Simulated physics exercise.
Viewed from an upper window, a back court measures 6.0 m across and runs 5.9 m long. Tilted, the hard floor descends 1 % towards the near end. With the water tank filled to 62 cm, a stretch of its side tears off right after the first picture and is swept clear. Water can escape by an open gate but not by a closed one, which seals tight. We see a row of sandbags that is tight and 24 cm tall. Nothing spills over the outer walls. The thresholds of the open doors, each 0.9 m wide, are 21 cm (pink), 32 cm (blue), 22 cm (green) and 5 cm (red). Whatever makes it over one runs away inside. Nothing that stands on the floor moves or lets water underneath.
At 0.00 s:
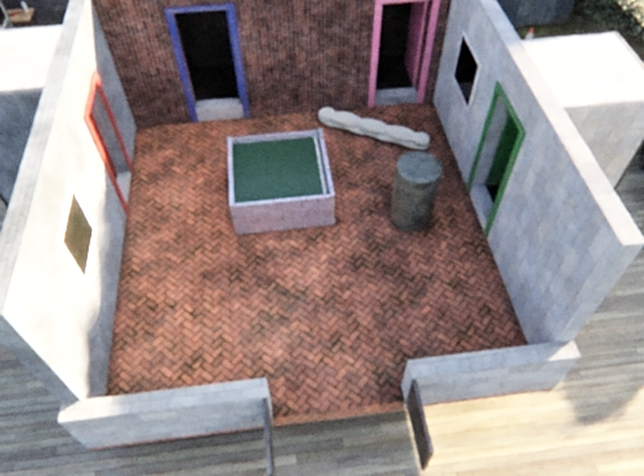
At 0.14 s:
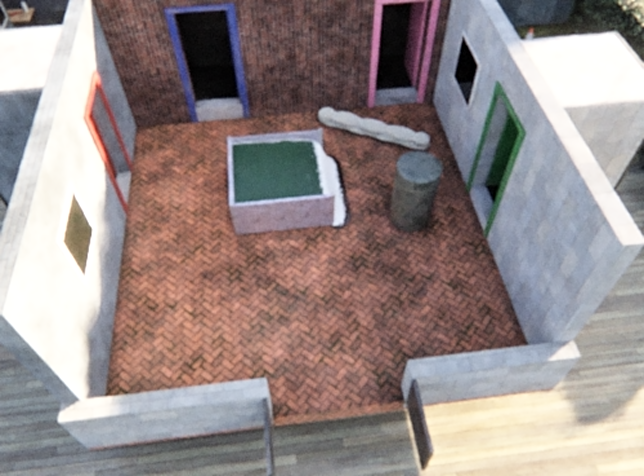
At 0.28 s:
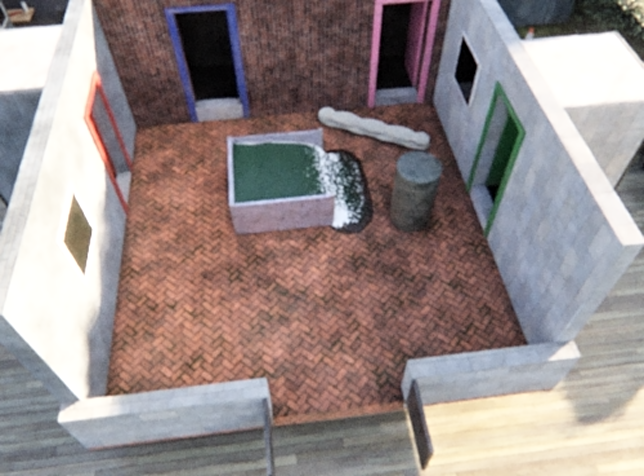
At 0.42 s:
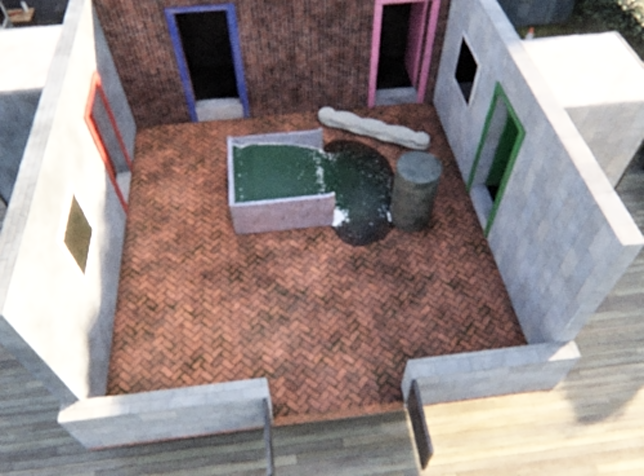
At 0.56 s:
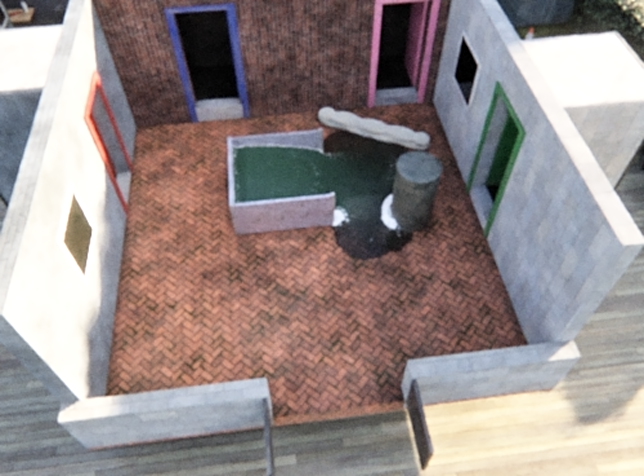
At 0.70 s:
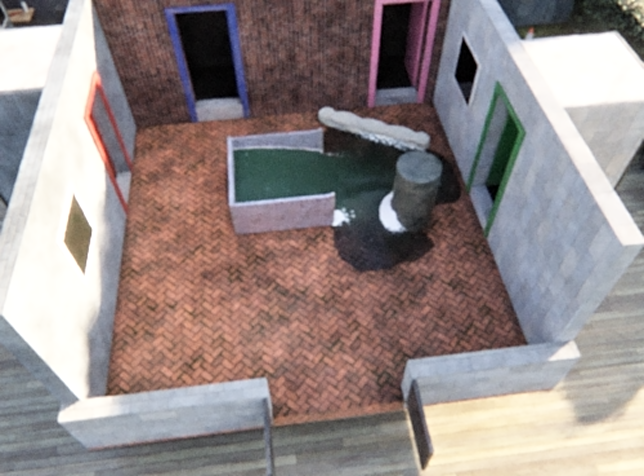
Dark water pours from the tank's right side and spreads around the nearby round pillar.
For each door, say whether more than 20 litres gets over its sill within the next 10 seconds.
In order: The pink door undershoots the limit, the blue door undershoots the limit, the green door undershoots the limit, the red door undershoots the limit.
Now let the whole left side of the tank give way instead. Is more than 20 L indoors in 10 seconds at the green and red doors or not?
Log - green: Threshold not reached, red: Threshold topped.
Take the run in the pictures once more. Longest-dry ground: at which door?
Lab note: Last arrival at the red door.
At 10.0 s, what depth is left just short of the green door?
3.5 cm or so.
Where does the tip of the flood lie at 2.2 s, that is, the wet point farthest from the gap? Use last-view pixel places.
That lands around (534, 367) in the last picture.
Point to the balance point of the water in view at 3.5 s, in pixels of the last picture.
I'd put it close to (395, 216).
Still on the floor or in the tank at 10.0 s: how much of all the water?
Some 86 in a hundred.
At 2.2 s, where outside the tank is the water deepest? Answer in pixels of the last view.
Near (457, 168).
After 1.4 s water covers 20 % of the floor and is deepest (42 cm) near (447, 169); pink door not reached, blue door not reached, green door 12 cm at the sill, 0 L in, red door not reached.
After 2.2 s water covers 35 % of the floor and is deepest (34 cm) near (457, 168); pink door 17 cm at the sill, 0 L in, blue door not reached, green door 18 cm at the sill, 1 L in, red door not reached.
After 3.5 s water covers 45 % of the floor and is deepest (22 cm) near (480, 362); pink door 12 cm at the sill, 1 L in, blue door not reached, green door 12 cm at the sill, 2 L in, red door not reached.
After 6.0 s water covers 75 % of the floor and is deepest (12 cm) near (534, 367); pink door 9 cm at the sill, 1 L in, blue door 2 cm at the sill, 0 L in, green door 6 cm at the sill, 2 L in, red door 5 cm at the sill, 0 L in.
After 10.0 s water covers 90 % of the floor and is deepest (8 cm) near (104, 421); pink door 5 cm at the sill, 1 L in, blue door 2 cm at the sill, 0 L in, green door 3 cm at the sill, 2 L in, red door 3 cm at the sill, 0 L in.
